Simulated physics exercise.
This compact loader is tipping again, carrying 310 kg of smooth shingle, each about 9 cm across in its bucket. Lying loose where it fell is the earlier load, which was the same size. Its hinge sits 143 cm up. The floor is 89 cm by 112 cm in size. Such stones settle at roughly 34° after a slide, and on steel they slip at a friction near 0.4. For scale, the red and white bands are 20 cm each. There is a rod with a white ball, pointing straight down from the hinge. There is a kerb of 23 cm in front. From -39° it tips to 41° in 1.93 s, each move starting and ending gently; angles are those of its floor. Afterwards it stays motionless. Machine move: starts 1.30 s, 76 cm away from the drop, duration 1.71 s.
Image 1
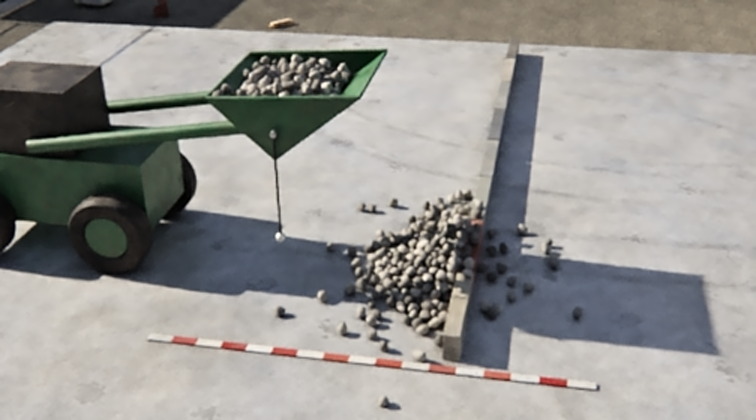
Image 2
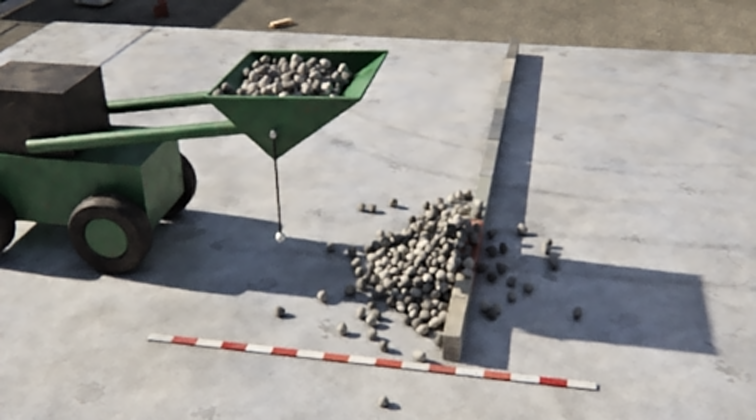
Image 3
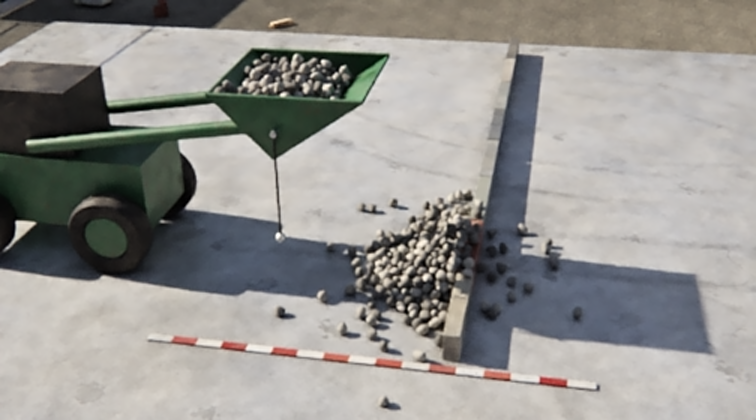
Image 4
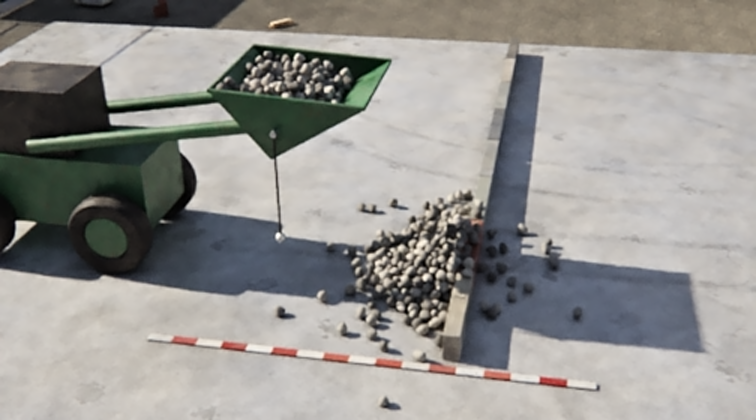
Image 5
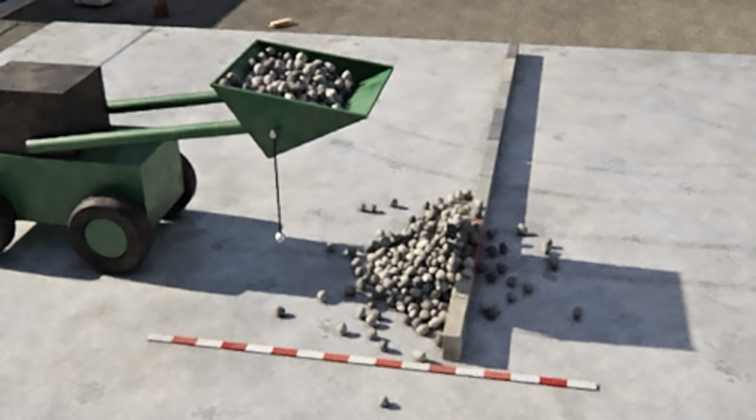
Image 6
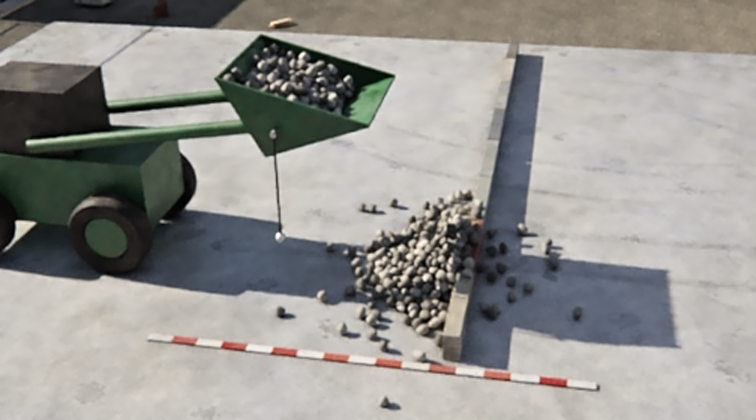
A green loader's raised bucket of grey stones slowly tilting forward to the right, above a still stone heap against a low kerb.
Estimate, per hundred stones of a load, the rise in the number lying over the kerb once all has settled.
Roughly 0 more per hundred.
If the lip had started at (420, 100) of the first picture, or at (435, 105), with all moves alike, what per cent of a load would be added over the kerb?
Some 10 percent, and then 20 percent.
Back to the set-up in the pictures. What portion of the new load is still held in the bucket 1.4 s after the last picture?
Estimate: 5 % remaining inside, roughly.
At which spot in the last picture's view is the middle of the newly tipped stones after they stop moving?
Middle: Approx. (376, 253) px.
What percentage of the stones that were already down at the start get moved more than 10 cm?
Estimate: 5 %, roughly.
Then, 0.9 s after the last picture the floor is at 29°; in per cent of one load, 93 in the bucket, 102 on this side of the kerb, 5 over the kerb; the foremost stones are at (542, 266).
Then, 1.4 s after the last picture the floor is at 41°; in per cent of one load, 5 in the bucket, 190 on this side of the kerb, 5 over the kerb; the foremost stones are at (542, 266).
Then, 2.9 s after the last picture the floor is at 41°; in per cent of one load, 0 in the bucket, 195 on this side of the kerb, 5 over the kerb; the foremost stones are at (542, 266).
Then, 5.6 s after the last picture the floor is at 41°; in per cent of one load, 0 in the bucket, 195 on this side of the kerb, 5 over the kerb; the foremost stones are at (542, 266). Net gain over the kerb, 0.
